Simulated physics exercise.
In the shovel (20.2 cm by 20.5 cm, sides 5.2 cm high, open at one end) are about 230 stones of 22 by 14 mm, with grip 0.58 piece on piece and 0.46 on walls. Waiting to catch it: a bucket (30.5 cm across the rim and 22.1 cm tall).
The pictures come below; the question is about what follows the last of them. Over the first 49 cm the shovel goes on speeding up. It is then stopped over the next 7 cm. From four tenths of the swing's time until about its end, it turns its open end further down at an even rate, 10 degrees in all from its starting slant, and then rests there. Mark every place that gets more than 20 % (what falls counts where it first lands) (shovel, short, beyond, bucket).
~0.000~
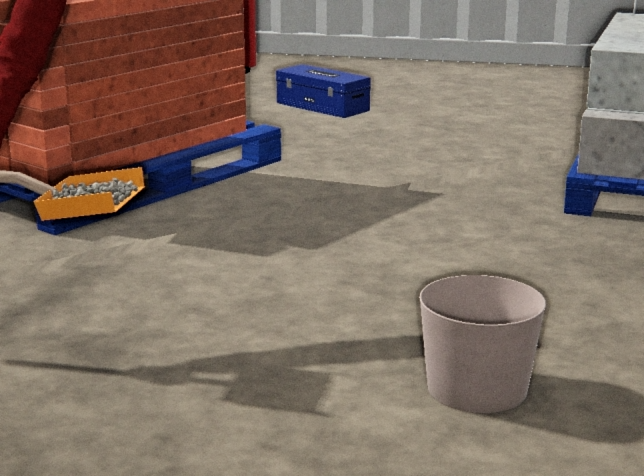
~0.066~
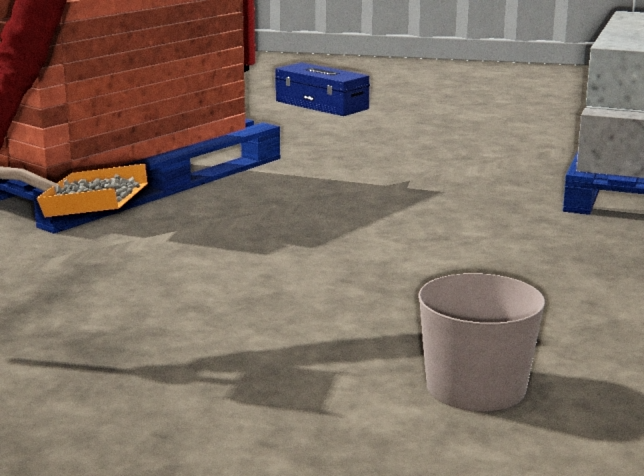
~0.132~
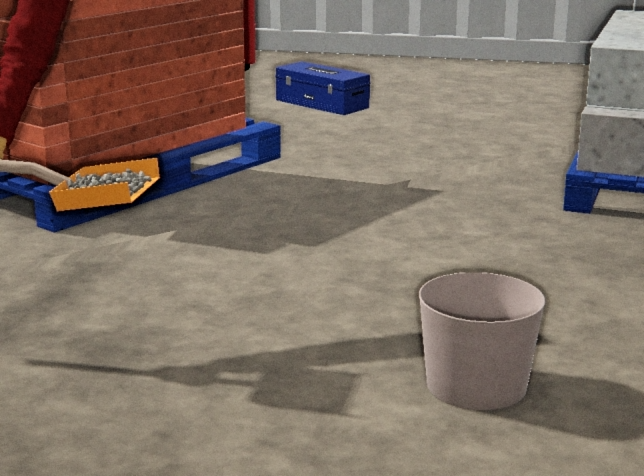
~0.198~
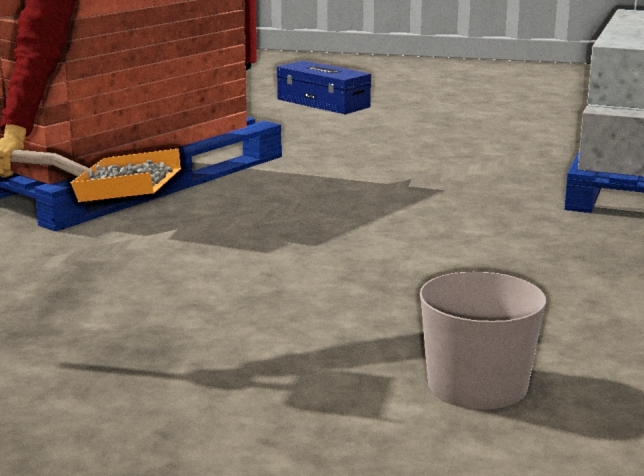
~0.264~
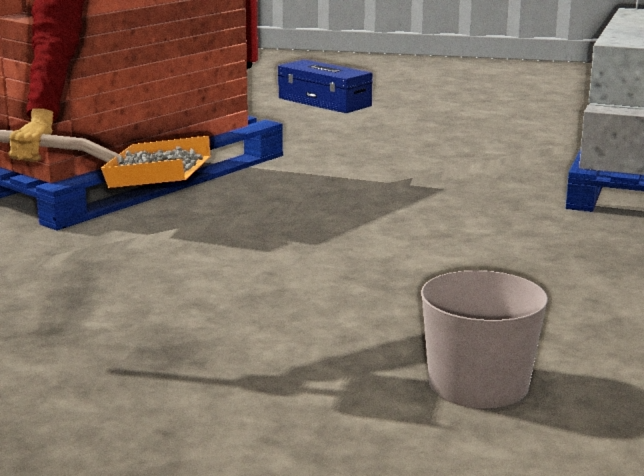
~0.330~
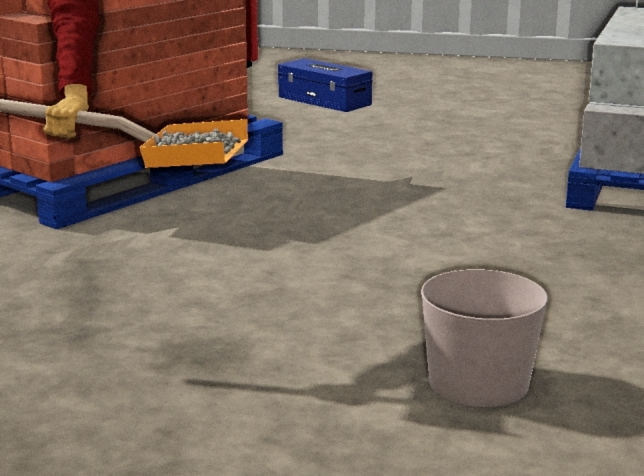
In the shovel: Below; on the ground short of the target's middle: Below; on the ground beyond it: Above; in the bucket: Below.
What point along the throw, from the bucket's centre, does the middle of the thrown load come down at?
About 45 cm past the centre, on the far side.
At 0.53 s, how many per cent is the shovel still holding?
Share still on the shovel: Around 15 percent.
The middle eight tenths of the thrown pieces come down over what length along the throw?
I'd put it at about 10 cm.
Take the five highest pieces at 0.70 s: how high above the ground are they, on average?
Roughly 60 cm above the ground.
After 0.44 s, tilt 2 degrees; shovel 100 %; middle of all pieces near (275, 110).
After 0.53 s, tilt 0 degrees; shovel 15 %, in the air 85 %; middle of all pieces near (353, 100).
After 0.62 s, tilt 0 degrees; in the air 100 %; middle of all pieces near (433, 123).
After 0.70 s, tilt 0 degrees; in the air 100 %; middle of all pieces near (503, 171).
At rest (1.1 s), shovel 0 %, short 0 %, beyond 100 %, bucket 0 %.
